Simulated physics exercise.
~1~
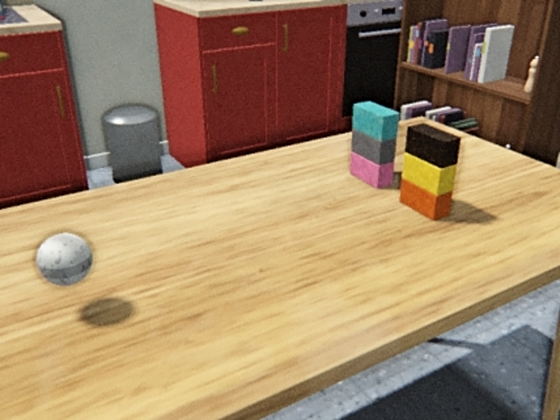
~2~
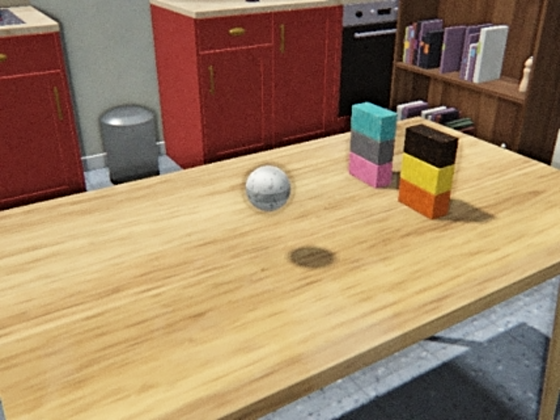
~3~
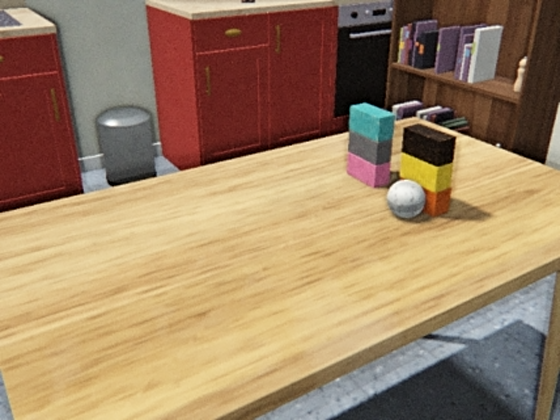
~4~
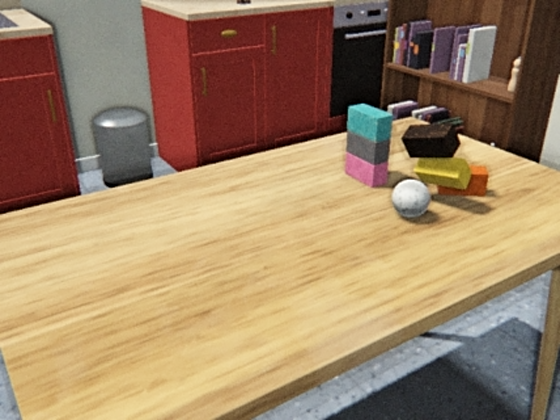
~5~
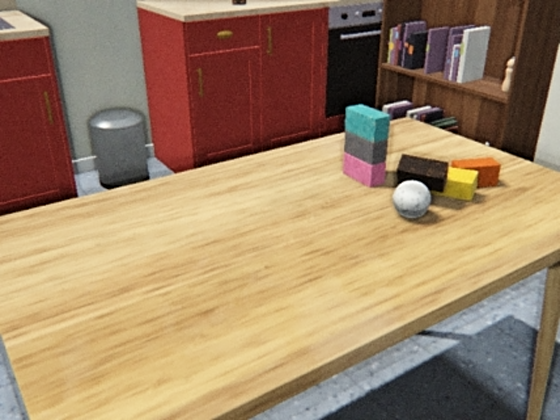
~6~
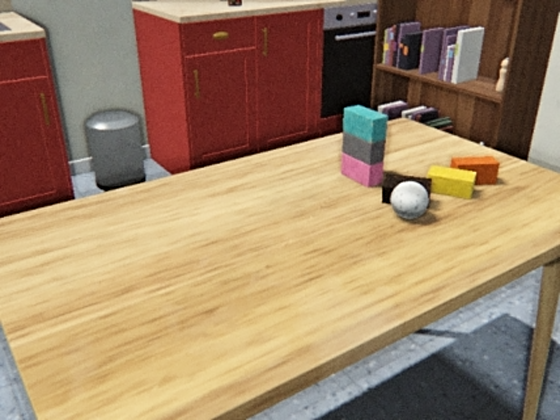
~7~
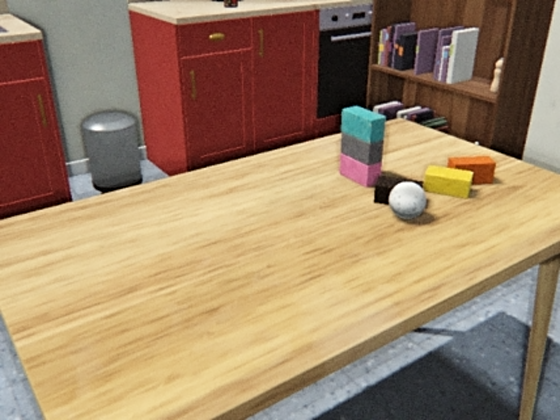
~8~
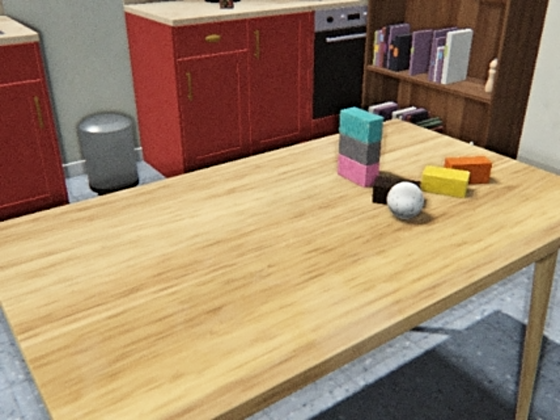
On a wooden table in a kitchen, a white ball flew in from the left and struck a stack of black, yellow and orange blocks, which tumbled apart and lay scattered beside the ball, while the turquoise, grey and pink stack stayed standing.
